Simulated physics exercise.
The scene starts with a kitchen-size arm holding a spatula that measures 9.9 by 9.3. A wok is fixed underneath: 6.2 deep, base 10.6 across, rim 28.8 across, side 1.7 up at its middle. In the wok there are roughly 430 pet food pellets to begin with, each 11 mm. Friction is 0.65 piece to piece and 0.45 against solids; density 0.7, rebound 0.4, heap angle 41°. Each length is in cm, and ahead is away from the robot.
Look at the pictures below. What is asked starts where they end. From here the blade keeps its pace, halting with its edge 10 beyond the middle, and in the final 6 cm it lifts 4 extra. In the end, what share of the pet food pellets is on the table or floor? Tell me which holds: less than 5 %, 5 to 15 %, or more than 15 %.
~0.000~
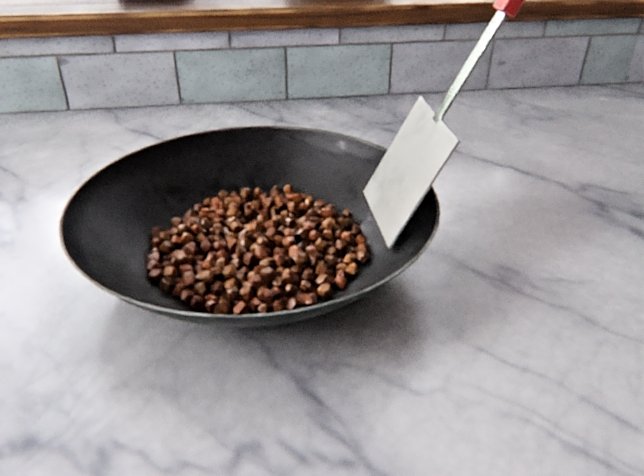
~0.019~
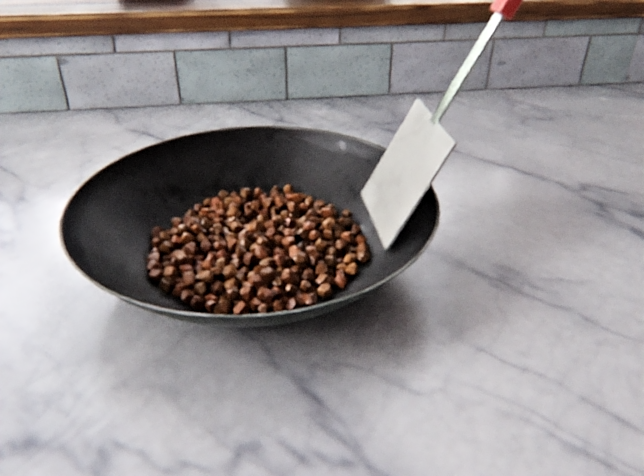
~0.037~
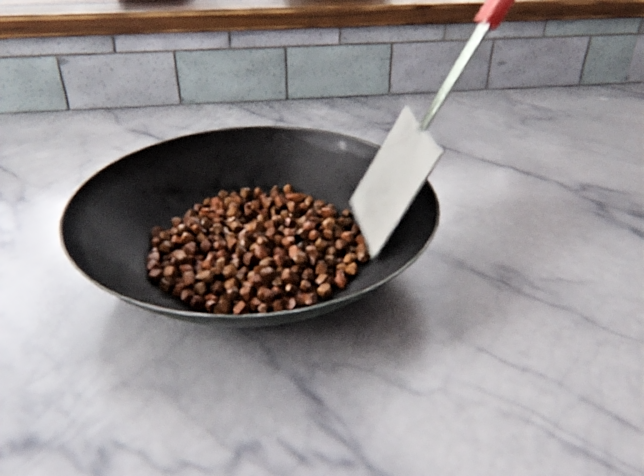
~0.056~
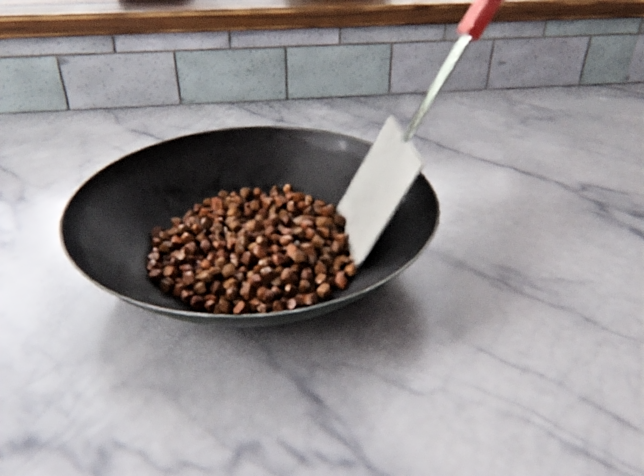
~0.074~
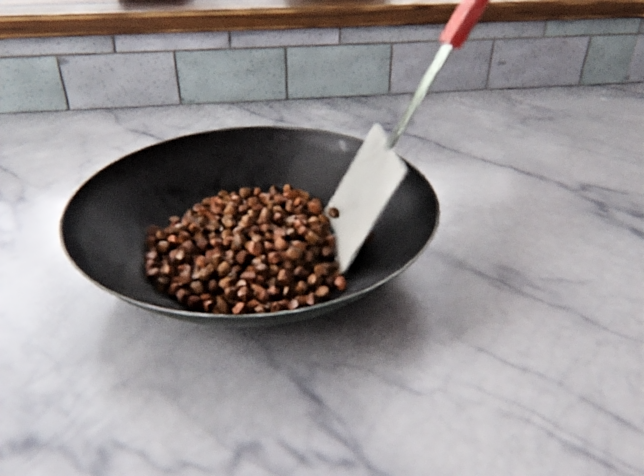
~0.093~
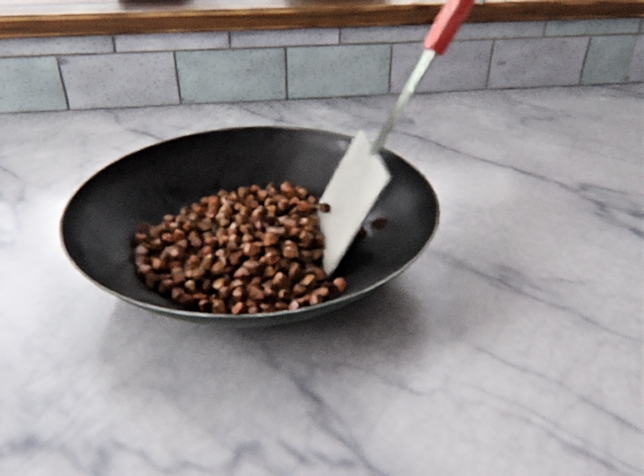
More than 15 % holds.
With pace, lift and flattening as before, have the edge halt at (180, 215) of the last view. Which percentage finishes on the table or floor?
Something near 0 in a hundred.
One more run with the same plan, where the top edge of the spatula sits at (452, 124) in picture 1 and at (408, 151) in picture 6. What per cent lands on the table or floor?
It comes to something like 15 %, give or take.
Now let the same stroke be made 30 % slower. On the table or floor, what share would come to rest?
It would be roughly 30 percent.
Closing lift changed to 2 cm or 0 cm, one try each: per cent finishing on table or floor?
It comes to around 45 per cent on the first try and around 35 per cent on the second.
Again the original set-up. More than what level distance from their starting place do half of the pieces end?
Distance: Around 8 cm.
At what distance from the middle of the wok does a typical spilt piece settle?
It works out to near 24 cm.
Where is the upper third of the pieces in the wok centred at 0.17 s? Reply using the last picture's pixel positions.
Around (171, 236).
After 0.17 s, sloping 63°, highest piece 17 above the table; 425 in the wok, 2 on the blade or in flight.
After 0.26 s, sloping 63°, highest piece 22 above the table; 418 in the wok, 9 on the blade or in flight.
After 0.50 s, sloping 63°, highest piece 9 above the table; 306 in the wok, 90 on the table or floor, 31 on the blade or in flight.
After 1.55 s, sloping 63°, highest piece 7 above the table; 306 in the wok, 121 on the table or floor.
At rest, 306 in the wok, 121 on the table or floor. That is 28 % on the table or floor.
